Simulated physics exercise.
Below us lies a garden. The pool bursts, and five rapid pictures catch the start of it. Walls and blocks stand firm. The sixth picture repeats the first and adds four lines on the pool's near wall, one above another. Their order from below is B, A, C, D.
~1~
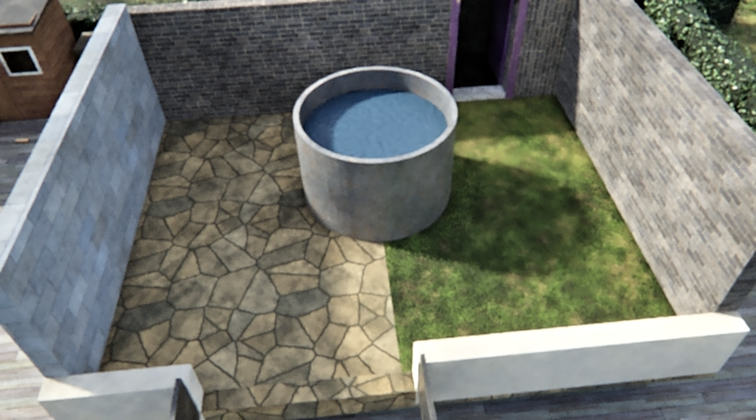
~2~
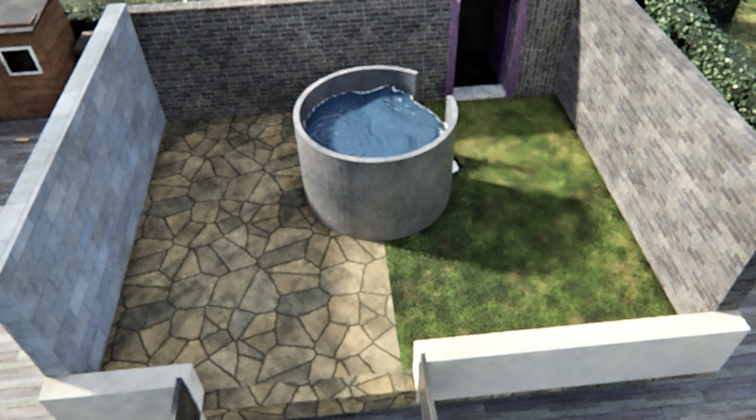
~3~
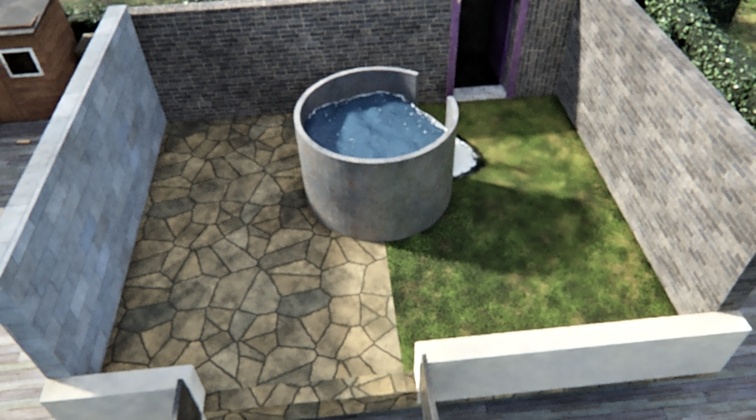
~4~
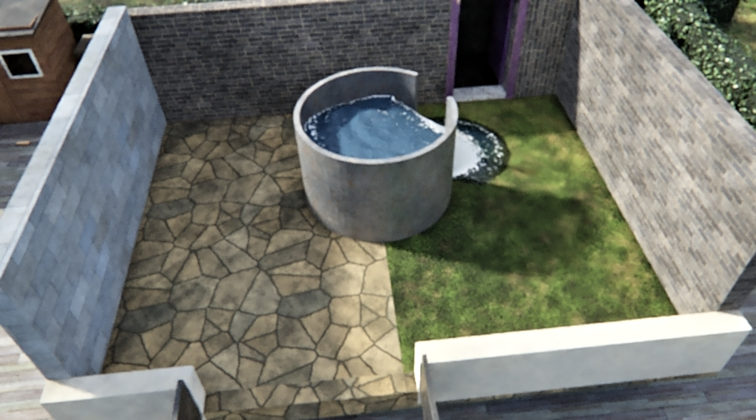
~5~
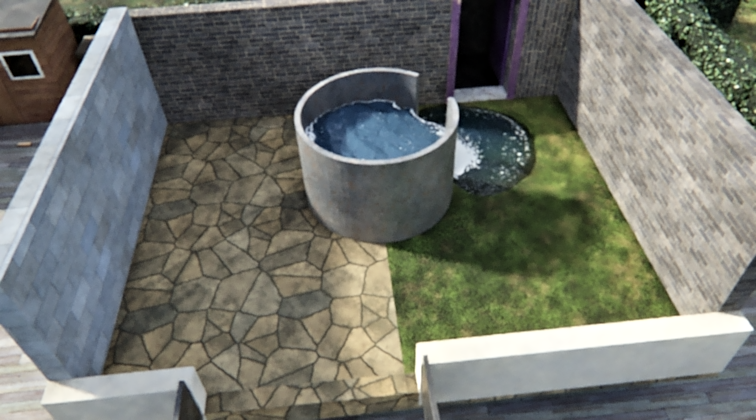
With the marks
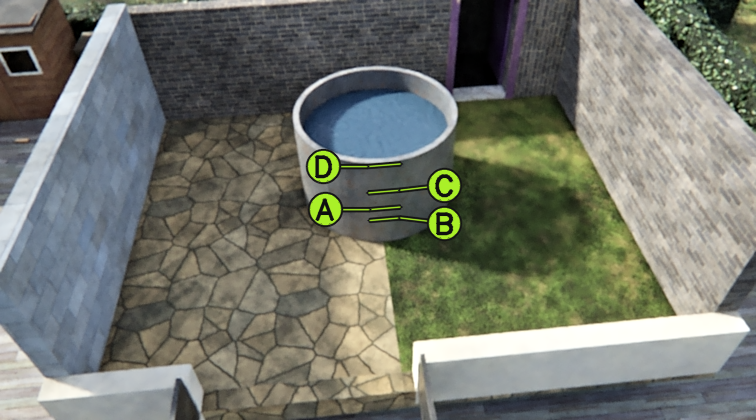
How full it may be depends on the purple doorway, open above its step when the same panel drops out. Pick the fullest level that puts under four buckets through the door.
That is mark B.
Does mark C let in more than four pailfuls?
Yes.
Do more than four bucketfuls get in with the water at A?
Yes, that goes wrong.
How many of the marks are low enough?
One of them.
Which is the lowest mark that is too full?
A it is.
On the marked copy, A at (384, 208); B at (385, 219); C at (384, 191); D at (383, 165); from the bottom up B, A, C, D.
With A, about 8 bucketfuls get in.
With B, a splash gets over, under a bucket.
With C, dozens of bucketfuls pour in.
With D, dozens of bucketfuls pour in.
